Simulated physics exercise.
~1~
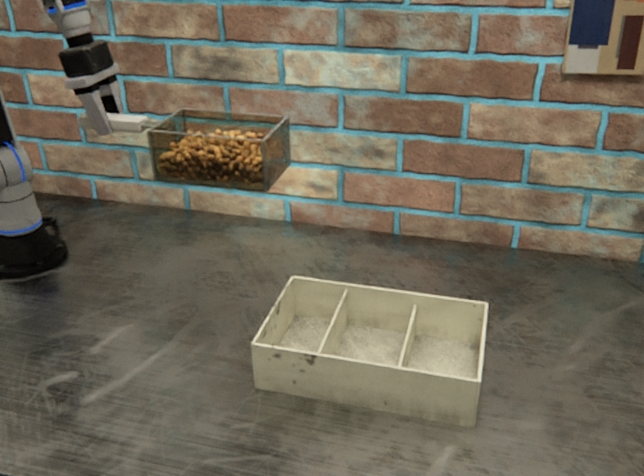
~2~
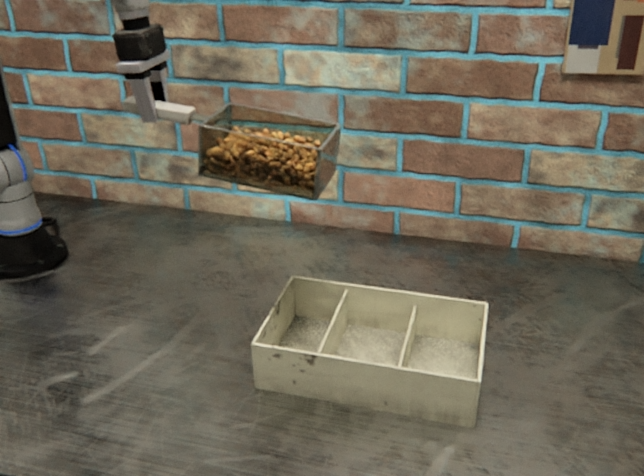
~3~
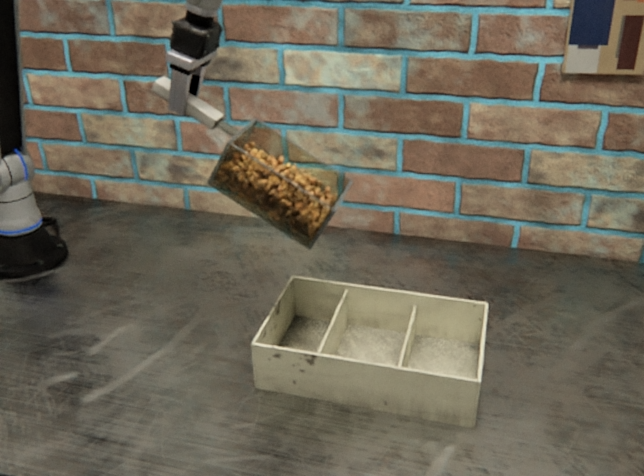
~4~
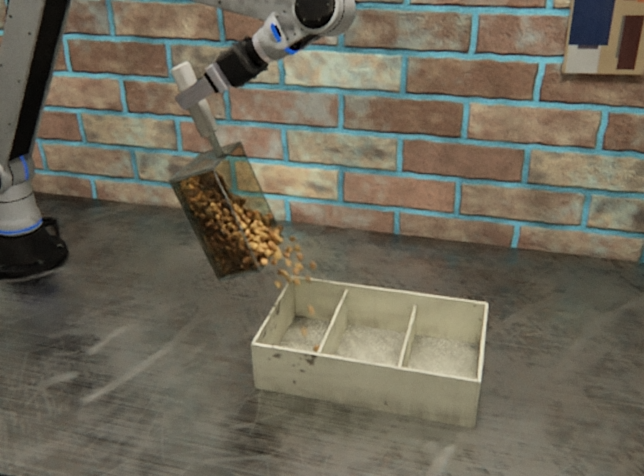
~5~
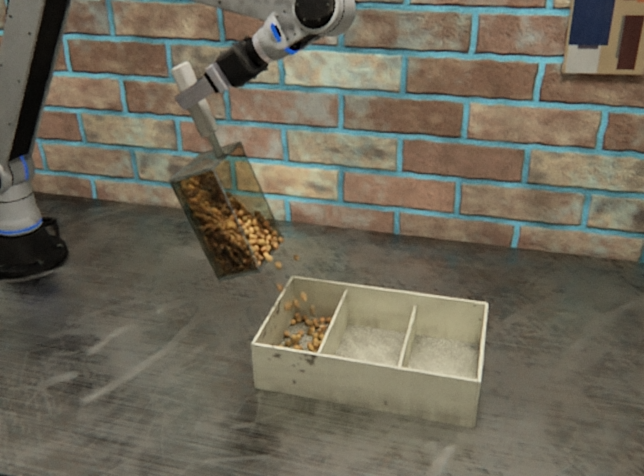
Robot arm carrying a clear box of dried chickpeas rightward, tilting it steeply and spilling some into a pale crate's left compartment.
